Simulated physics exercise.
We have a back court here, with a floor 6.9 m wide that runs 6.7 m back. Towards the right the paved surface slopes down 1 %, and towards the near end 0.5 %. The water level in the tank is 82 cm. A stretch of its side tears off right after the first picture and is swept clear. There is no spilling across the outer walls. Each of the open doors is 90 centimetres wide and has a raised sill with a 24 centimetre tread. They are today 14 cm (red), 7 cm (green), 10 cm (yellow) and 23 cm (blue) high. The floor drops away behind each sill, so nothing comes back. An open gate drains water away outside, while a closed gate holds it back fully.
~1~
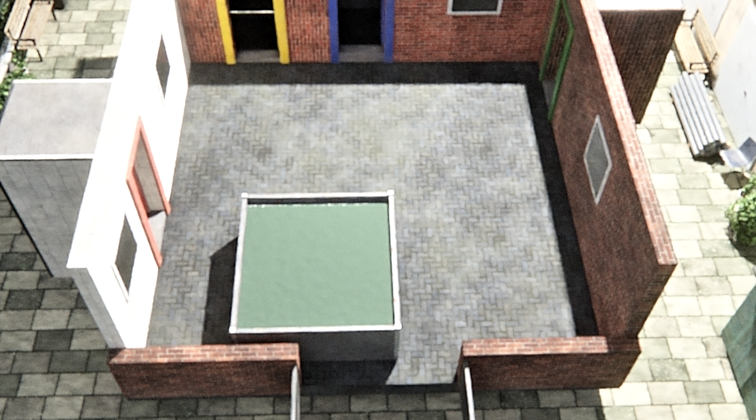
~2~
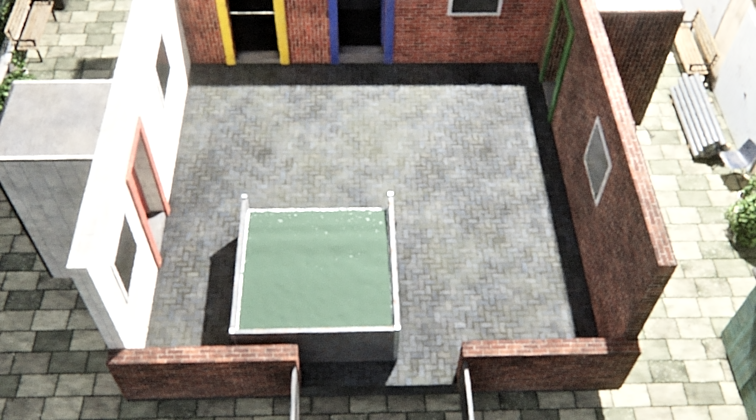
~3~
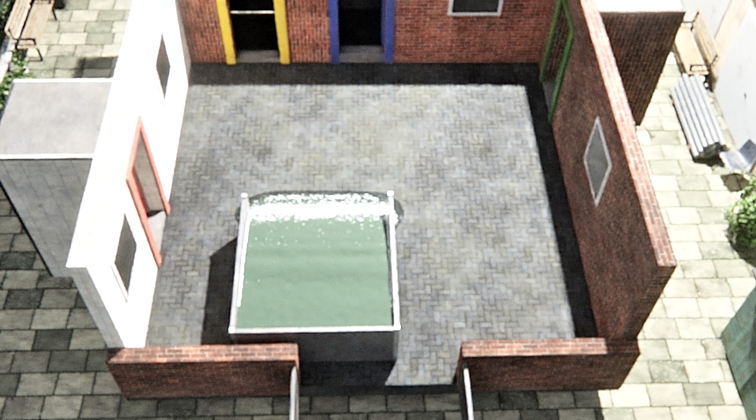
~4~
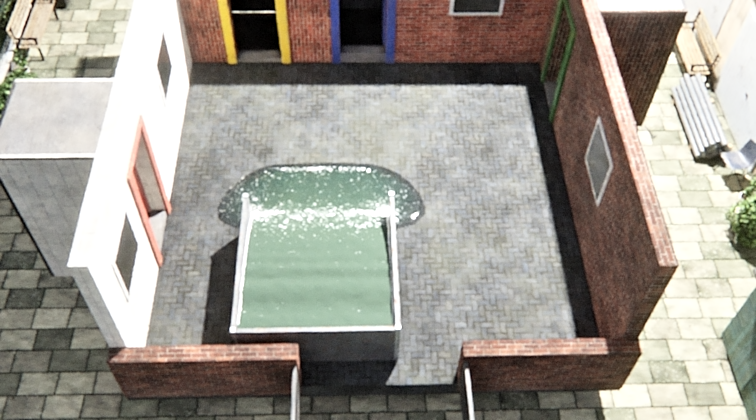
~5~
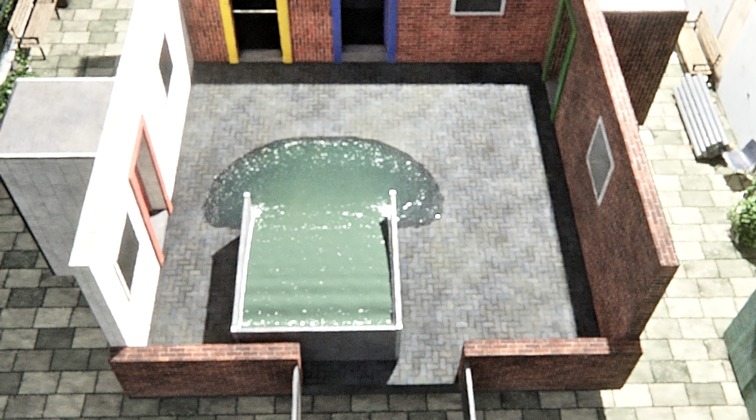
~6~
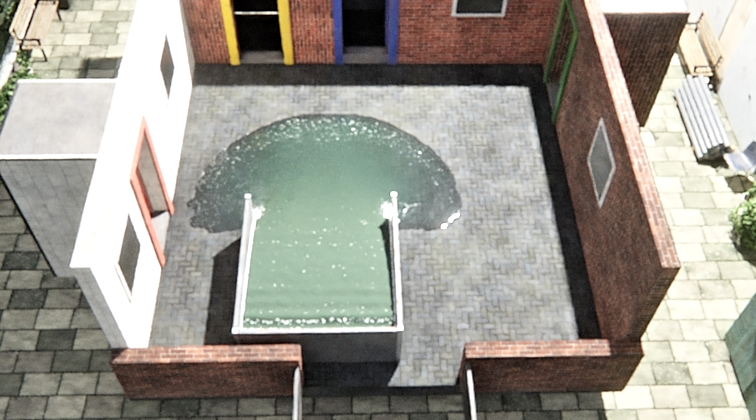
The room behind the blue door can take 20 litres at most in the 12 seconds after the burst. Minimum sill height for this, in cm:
32 cm, roughly.
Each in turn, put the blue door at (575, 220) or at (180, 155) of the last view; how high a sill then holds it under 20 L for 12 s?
Minimums: Roughly 8.0 cm and 10.0 cm.
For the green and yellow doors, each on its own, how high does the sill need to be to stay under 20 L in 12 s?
About 26 cm at green and 29 cm at yellow.
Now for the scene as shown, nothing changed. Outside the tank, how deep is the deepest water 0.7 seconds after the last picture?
I'd put it near 38 cm.
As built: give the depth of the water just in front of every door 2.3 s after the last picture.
Depths in cm - red: 1, green: 22, yellow: 31, blue: 31.
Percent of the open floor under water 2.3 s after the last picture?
About 60 per cent.
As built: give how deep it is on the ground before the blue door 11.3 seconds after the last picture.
Lab note: Depth approx. 5.0 cm.
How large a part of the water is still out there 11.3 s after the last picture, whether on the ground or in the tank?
About 74 per cent.
Then, 0.7 s after the last picture water covers 50 % of the floor, deepest (38 cm) near (351, 64); 36 cm at the blue door, 5 litres in over its 23 cm sill.
Then, 2.3 s after the last picture water covers 60 % of the floor, deepest (47 cm) near (531, 64); 31 cm at the blue door, 92 litres in over its 23 cm sill.
Then, 11.3 s after the last picture water covers 95 % of the floor, deepest (18 cm) near (606, 368); 5 cm at the blue door, 105 litres in over its 23 cm sill.
At the blue door as built, the water peaked near 39 cm, 1.5 s after the last picture.
With a sill of 28 cm, 46 litres would have come in within the 12 s; with 38 cm, 1 litre. So under 20 litres takes about 32 cm.
